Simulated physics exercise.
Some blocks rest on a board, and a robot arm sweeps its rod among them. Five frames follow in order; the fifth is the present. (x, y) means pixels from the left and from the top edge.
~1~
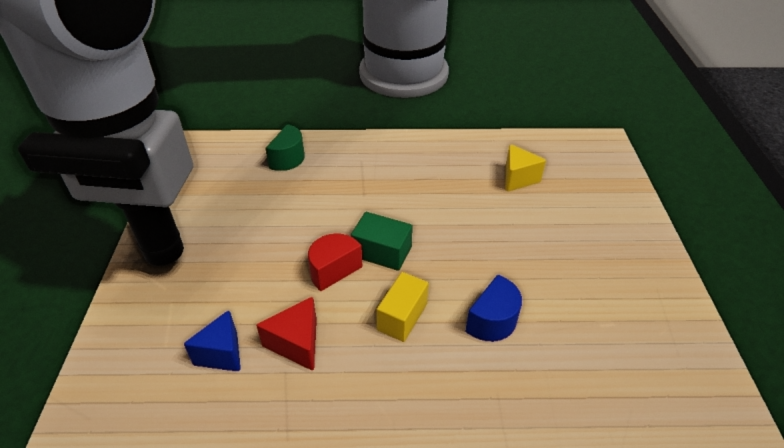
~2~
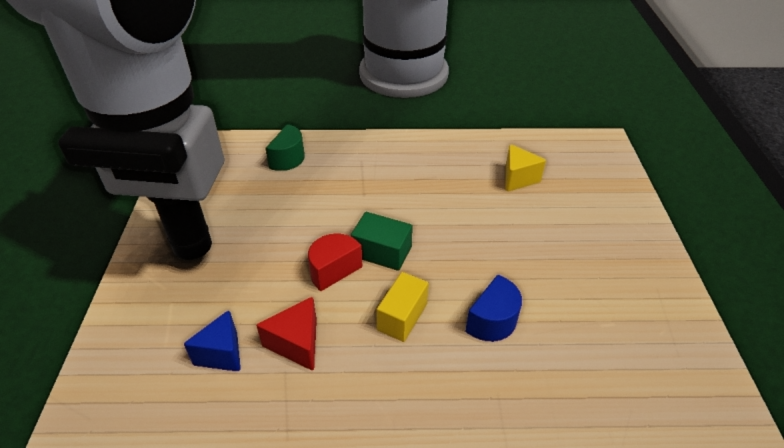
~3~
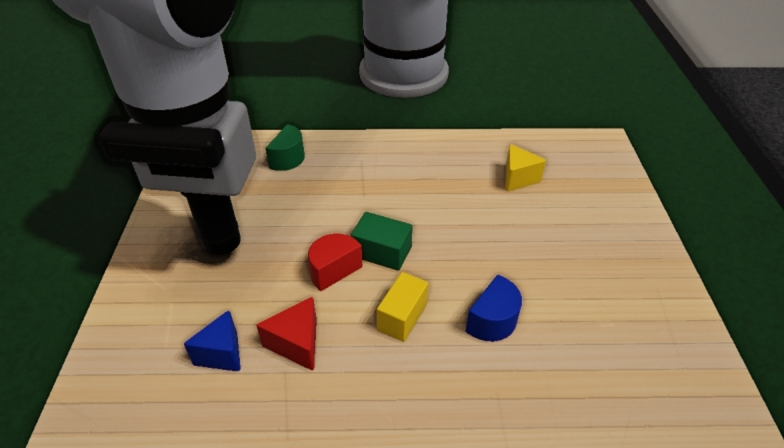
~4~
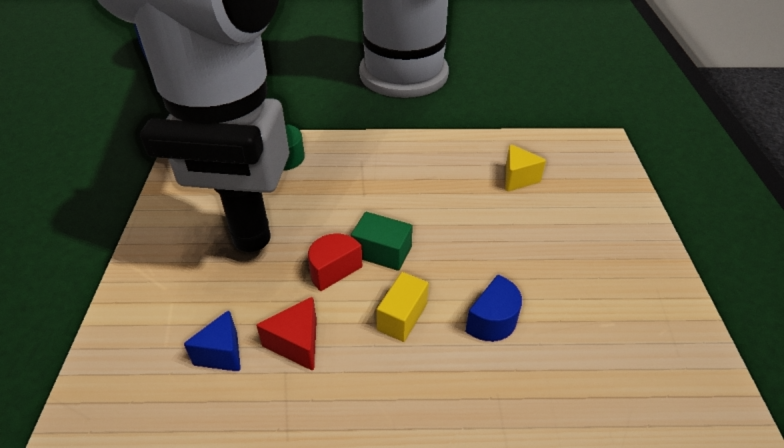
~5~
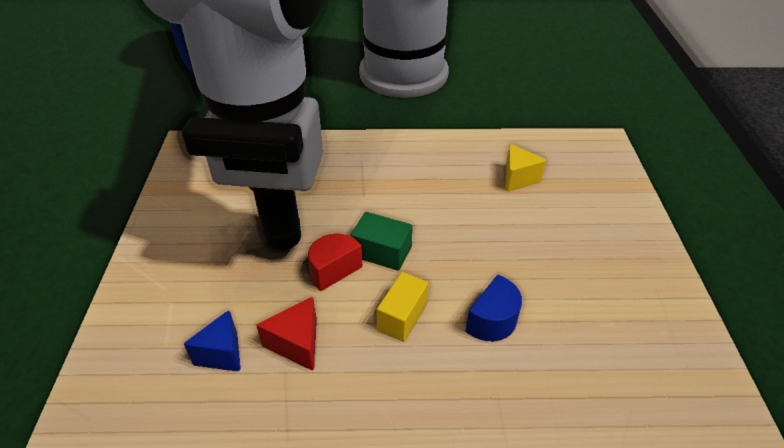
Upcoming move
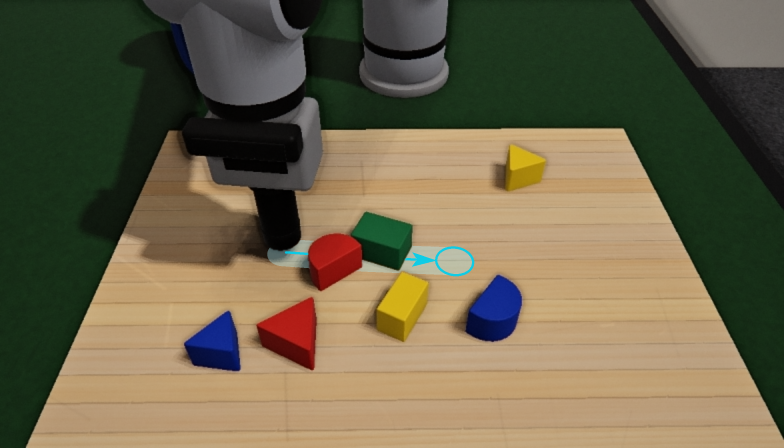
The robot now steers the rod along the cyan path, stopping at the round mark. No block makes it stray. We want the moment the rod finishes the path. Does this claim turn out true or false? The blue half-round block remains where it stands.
True
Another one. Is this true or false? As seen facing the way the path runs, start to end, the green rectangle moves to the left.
True.
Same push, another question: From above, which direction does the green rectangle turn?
Viewed from above: Anti-clockwise.
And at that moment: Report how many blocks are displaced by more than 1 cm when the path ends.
Answer: 3+.
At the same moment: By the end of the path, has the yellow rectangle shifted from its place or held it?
In the end it has been moved.
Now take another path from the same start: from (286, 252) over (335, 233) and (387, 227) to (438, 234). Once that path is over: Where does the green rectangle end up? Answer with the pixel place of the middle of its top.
That would be at about pixel (414, 240).
Drawn move, from (286, 252) directly to (455, 261).
What follows on the original path. One third of the way, rod (341, 242); red half-round block (363, 258), turned 35° clockwise; green rectangle (390, 228).
Two thirds of the way, rod (399, 245); red half-round block (405, 268), turned 80° clockwise; green rectangle (439, 220), turned 35° anticlockwise; yellow rectangle (414, 307), turned 30° clockwise.
At the end, rod (456, 247); red half-round block (408, 268), turned 85° clockwise; green rectangle (473, 210), turned 95° anticlockwise; yellow rectangle (414, 308), turned 35° clockwise; blue half-round block still.
